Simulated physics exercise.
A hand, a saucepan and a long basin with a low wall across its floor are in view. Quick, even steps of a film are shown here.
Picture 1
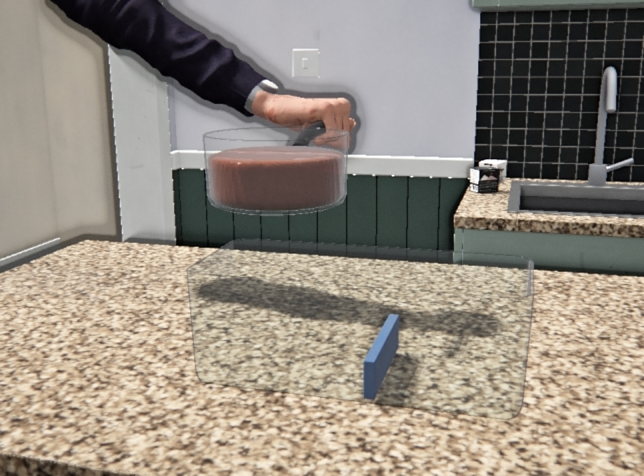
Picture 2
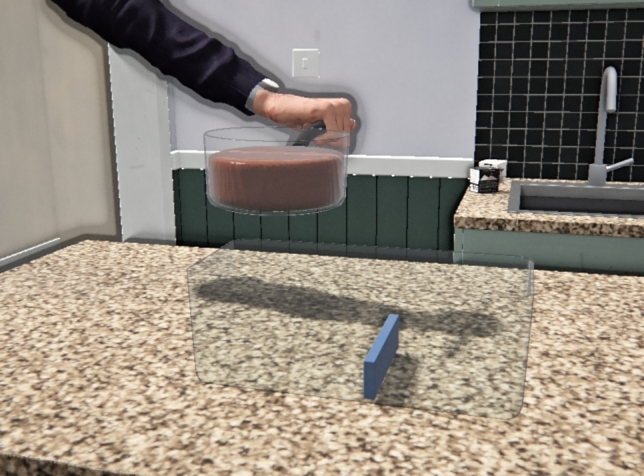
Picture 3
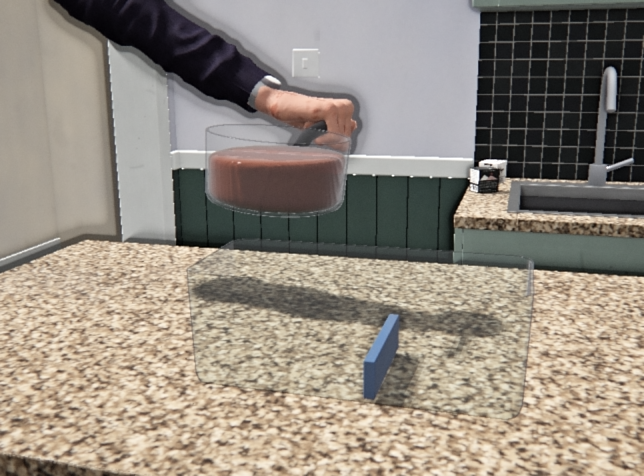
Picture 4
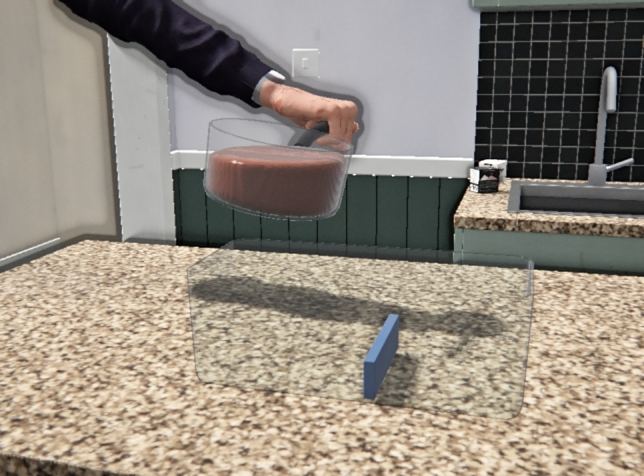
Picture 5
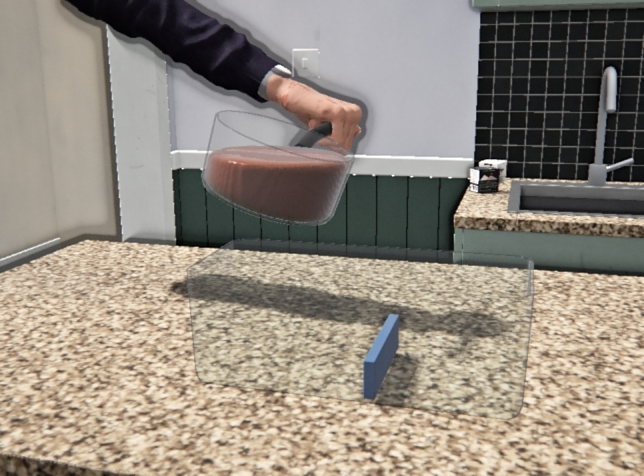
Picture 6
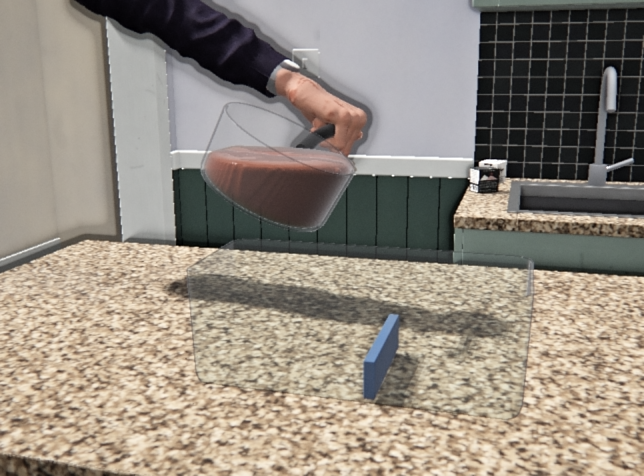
A hand in a dark sleeve holding a glass saucepan of reddish-brown liquid, then tilting it rightward above a clear basin.
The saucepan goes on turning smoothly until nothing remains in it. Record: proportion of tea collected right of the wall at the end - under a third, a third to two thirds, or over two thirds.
I reckon what ends right of the wall lands in the middle band of a third to two thirds.
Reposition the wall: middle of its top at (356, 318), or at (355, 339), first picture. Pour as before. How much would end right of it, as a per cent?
You'd get roughly 80 per cent the first time and roughly 80 per cent the second.
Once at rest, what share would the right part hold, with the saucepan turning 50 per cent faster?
It comes to about 40 per cent.
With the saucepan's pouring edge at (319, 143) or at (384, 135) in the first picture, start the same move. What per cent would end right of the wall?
Start one gives some 20 %, start two some 90 %.
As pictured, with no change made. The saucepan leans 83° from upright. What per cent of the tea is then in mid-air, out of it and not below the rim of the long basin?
Estimate: Some 30 per cent.
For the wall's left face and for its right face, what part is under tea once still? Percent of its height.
Left about 30, right about 50.
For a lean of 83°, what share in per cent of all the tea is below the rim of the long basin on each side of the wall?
Left 5, right 30.
A moment on, the saucepan is tipped on its side and 36 per cent is still to pour, 6 is left of the wall and 28 right of it.
Next, the saucepan is tipped on its side and 9 per cent is still to pour, 32 is left of the wall and 55 right of it.
Then the saucepan is tipped on its side and 1 per cent is still to pour, 44 is left of the wall and 54 right of it.
Later the saucepan is tipped on its side and 0 per cent is still to pour, 46 is left of the wall and 54 right of it.
In the end 46 per cent lies left of the wall, 54 right of it and 0 outside.
